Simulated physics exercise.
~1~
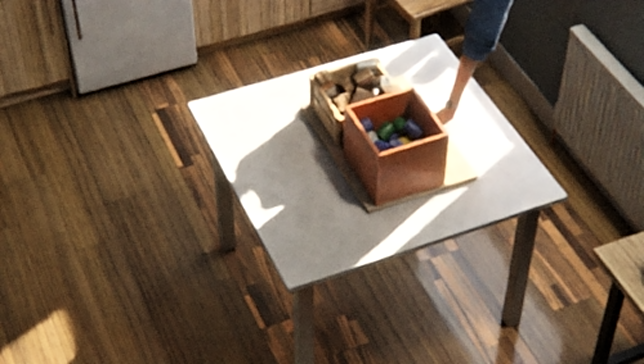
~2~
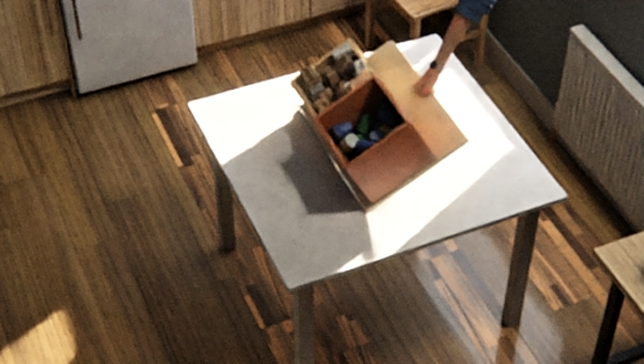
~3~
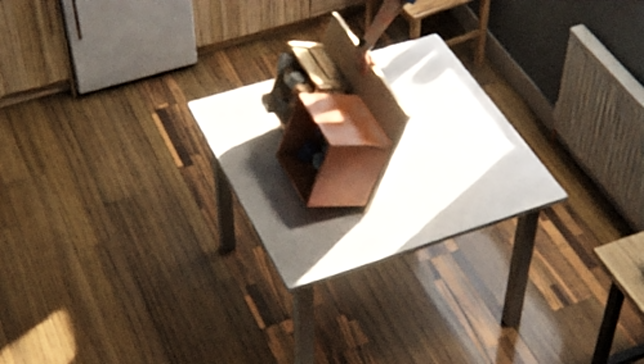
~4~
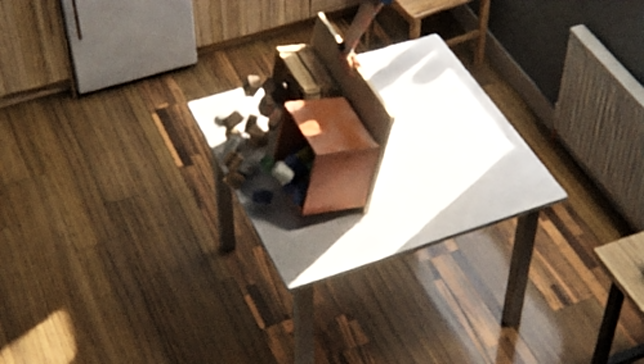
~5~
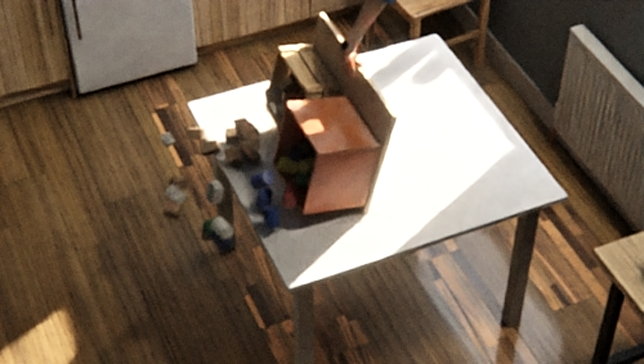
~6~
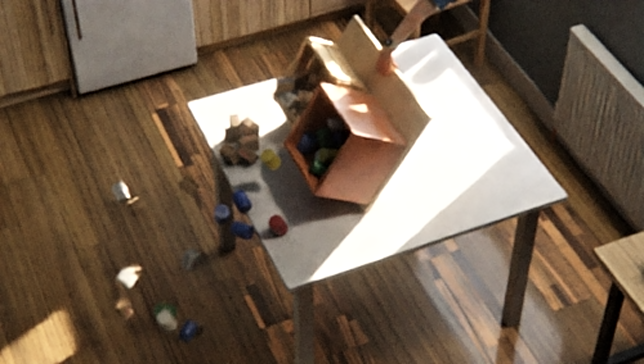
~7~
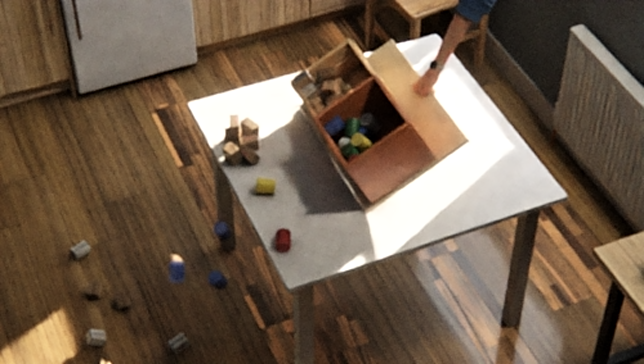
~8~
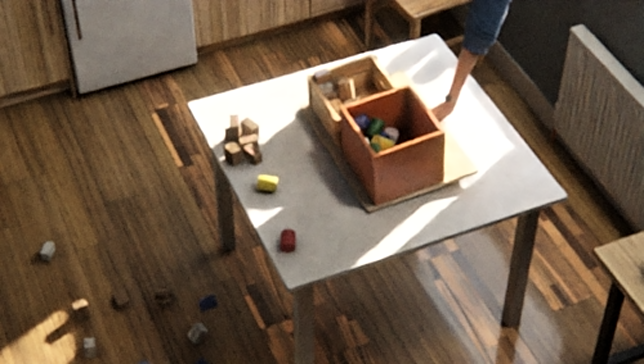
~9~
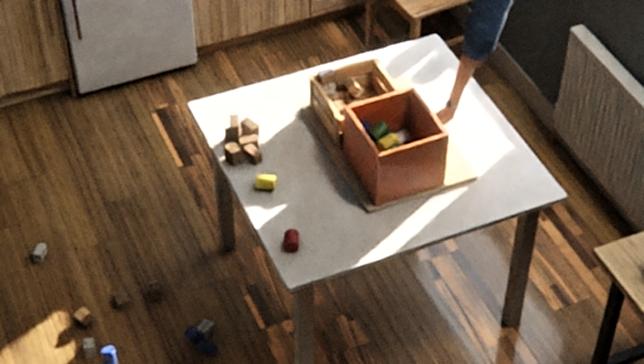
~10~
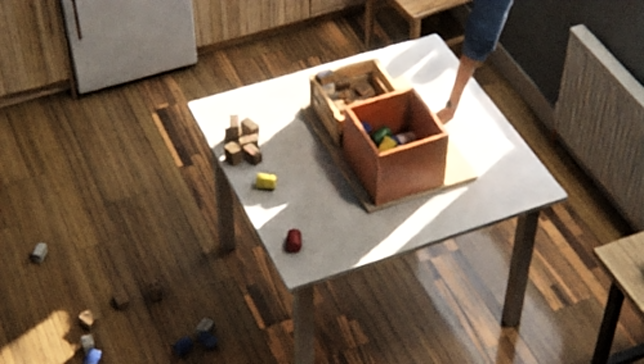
An arm reaches in from the top right to a pale table on a dark wooden floor, seen from above in a sunlit room. On the table, an orange crate of colourful small pieces and a wooden crate of brown blocks sit joined on a board. The hand lifts the board's right side, tipping both crates steeply to the left. Pieces tumble from both, some settling on the tabletop and others dropping to the floor. The hand lowers the board flat again, leaving brown blocks, a yellow piece and a red one on the table, others scattered across the floor, and some still in both crates.
